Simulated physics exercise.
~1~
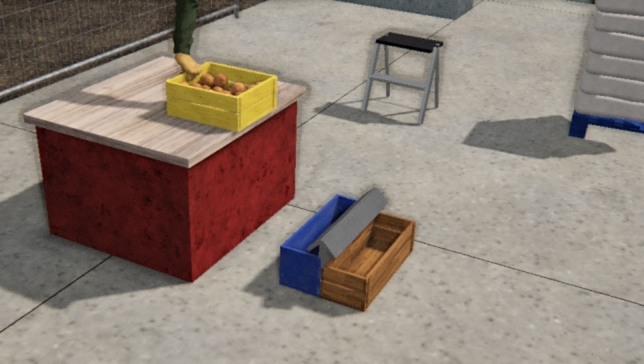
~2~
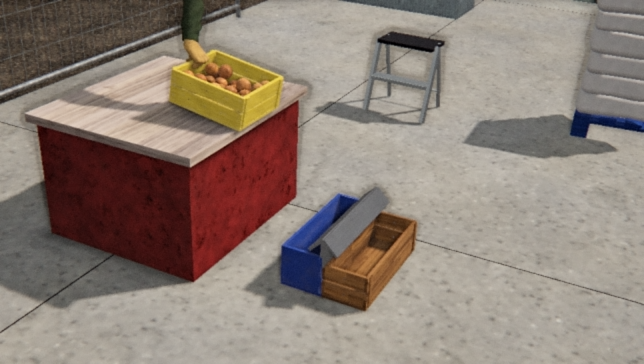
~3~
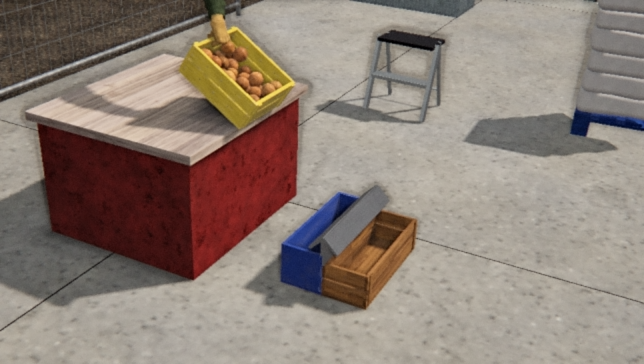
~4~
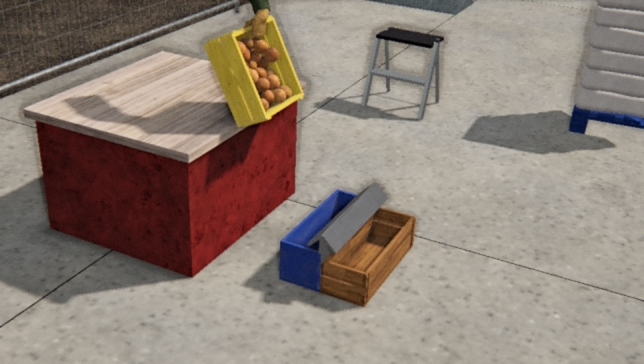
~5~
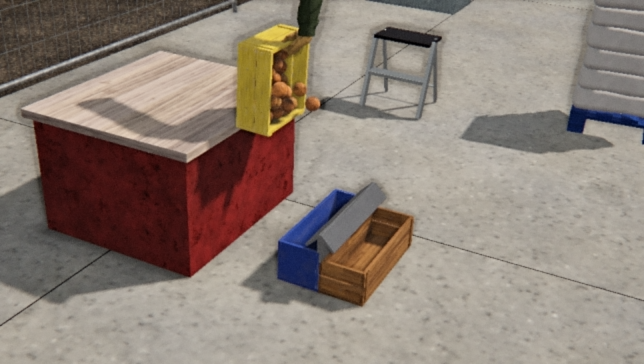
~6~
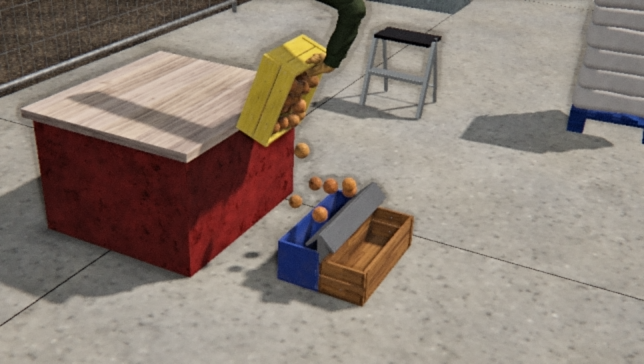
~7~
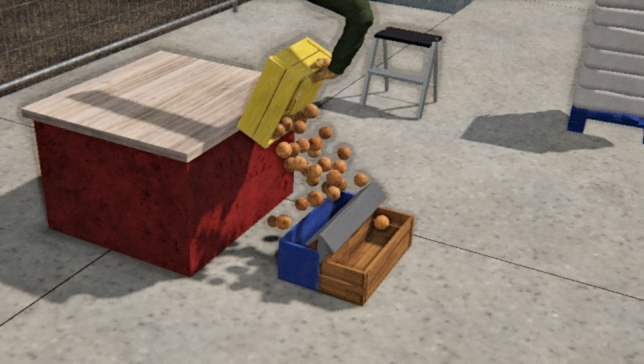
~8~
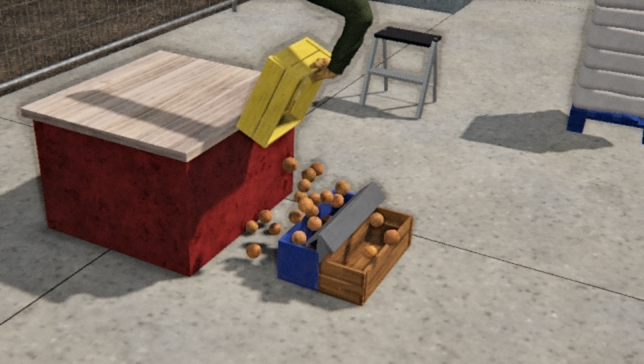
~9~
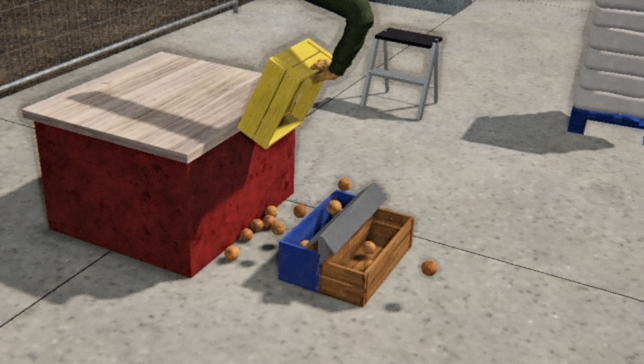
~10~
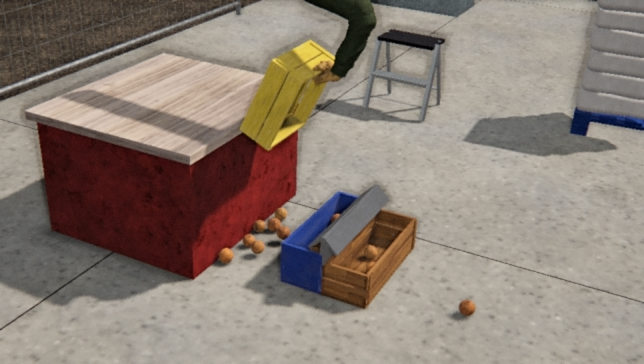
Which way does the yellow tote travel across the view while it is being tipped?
The yellow tote moves to the right, going over the edge of the bench as it tips.
